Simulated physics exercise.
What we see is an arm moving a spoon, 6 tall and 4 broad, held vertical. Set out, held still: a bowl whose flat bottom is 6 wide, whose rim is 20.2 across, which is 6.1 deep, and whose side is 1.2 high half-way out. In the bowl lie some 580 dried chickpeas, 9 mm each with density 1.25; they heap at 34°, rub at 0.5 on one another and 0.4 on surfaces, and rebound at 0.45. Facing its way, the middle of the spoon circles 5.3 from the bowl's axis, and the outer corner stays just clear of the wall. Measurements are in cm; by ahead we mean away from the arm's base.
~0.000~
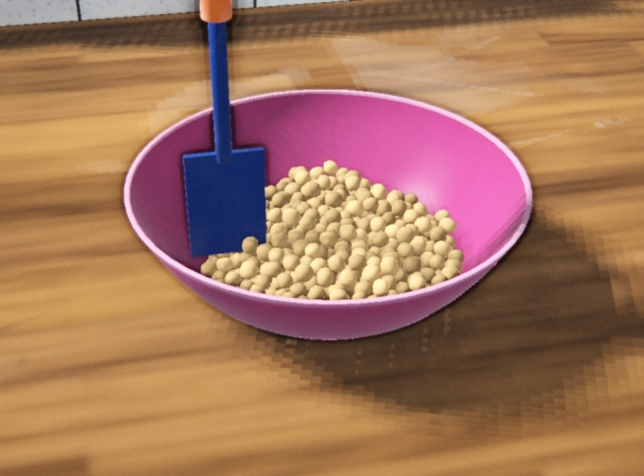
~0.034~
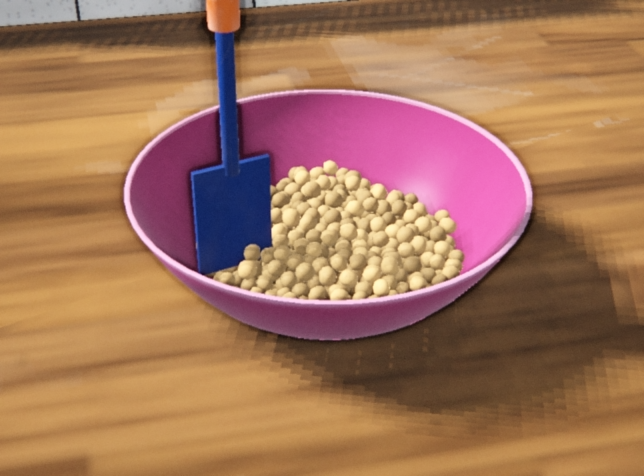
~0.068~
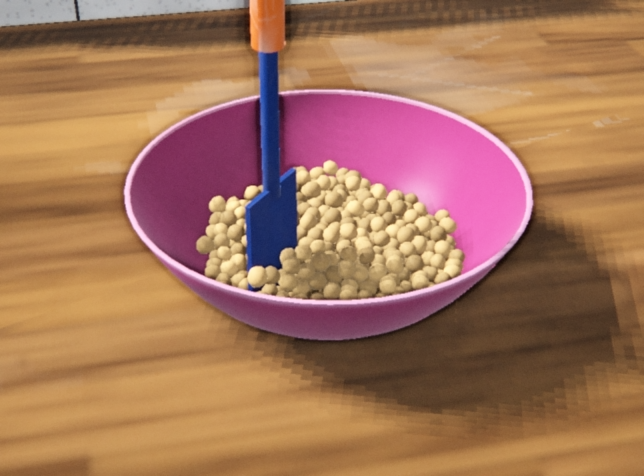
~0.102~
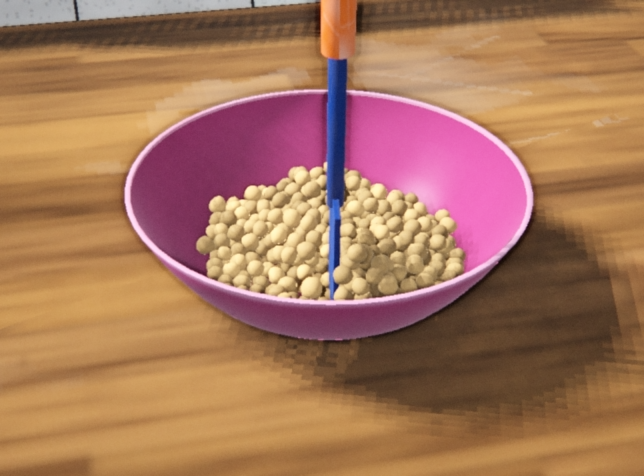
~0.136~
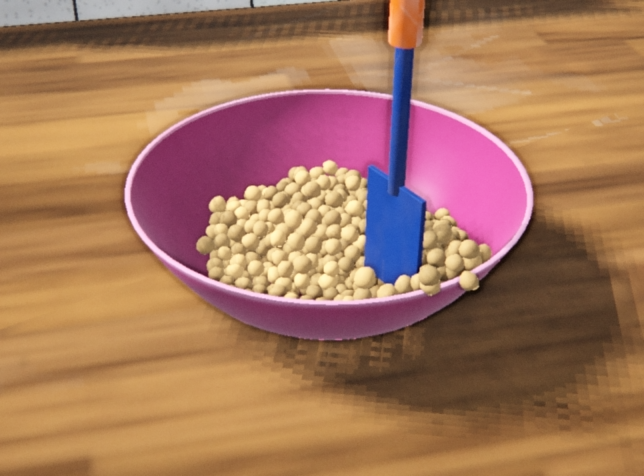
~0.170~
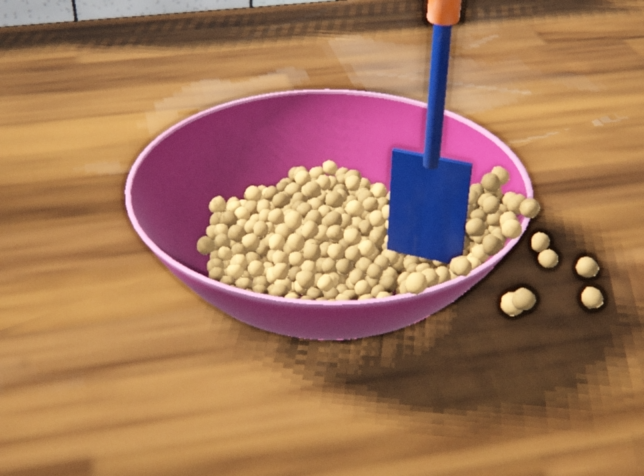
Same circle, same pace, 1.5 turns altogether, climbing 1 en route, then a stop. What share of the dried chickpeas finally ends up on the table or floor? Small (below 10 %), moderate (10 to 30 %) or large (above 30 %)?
Moderate.
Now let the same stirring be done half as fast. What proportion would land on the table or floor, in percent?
In that case, close to 0 in a hundred.
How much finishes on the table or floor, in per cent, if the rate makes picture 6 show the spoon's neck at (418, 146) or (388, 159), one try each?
Some 10 and 5 %.
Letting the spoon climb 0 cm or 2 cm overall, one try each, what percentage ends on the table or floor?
Close to 25 percent and close to 10 percent.
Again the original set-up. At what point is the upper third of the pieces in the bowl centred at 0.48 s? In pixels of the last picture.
In the last picture it sits around (303, 228).
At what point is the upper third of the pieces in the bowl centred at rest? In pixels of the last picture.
Estimated centre: (322, 229).
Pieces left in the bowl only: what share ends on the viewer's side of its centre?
Around 50 percent of it.
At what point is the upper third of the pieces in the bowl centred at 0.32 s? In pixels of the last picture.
Look near (290, 185) for its middle.
After 0.32 s, 296° round, highest piece 10 above the table; 525 in the bowl, 20 on the table or floor, 34 in flight or on the tool.
After 0.48 s, 86° round, highest piece 9 above the table; 497 in the bowl, 71 on the table or floor, 11 in flight or on the tool.
After 0.76 s, 180° round, highest piece 4 above the table; 494 in the bowl, 85 on the table or floor.
After 1.46 s, 180° round, highest piece 4 above the table; 494 in the bowl, 85 on the table or floor.
At rest, 494 in the bowl, 85 on the table or floor. That is 15 % on the table or floor.
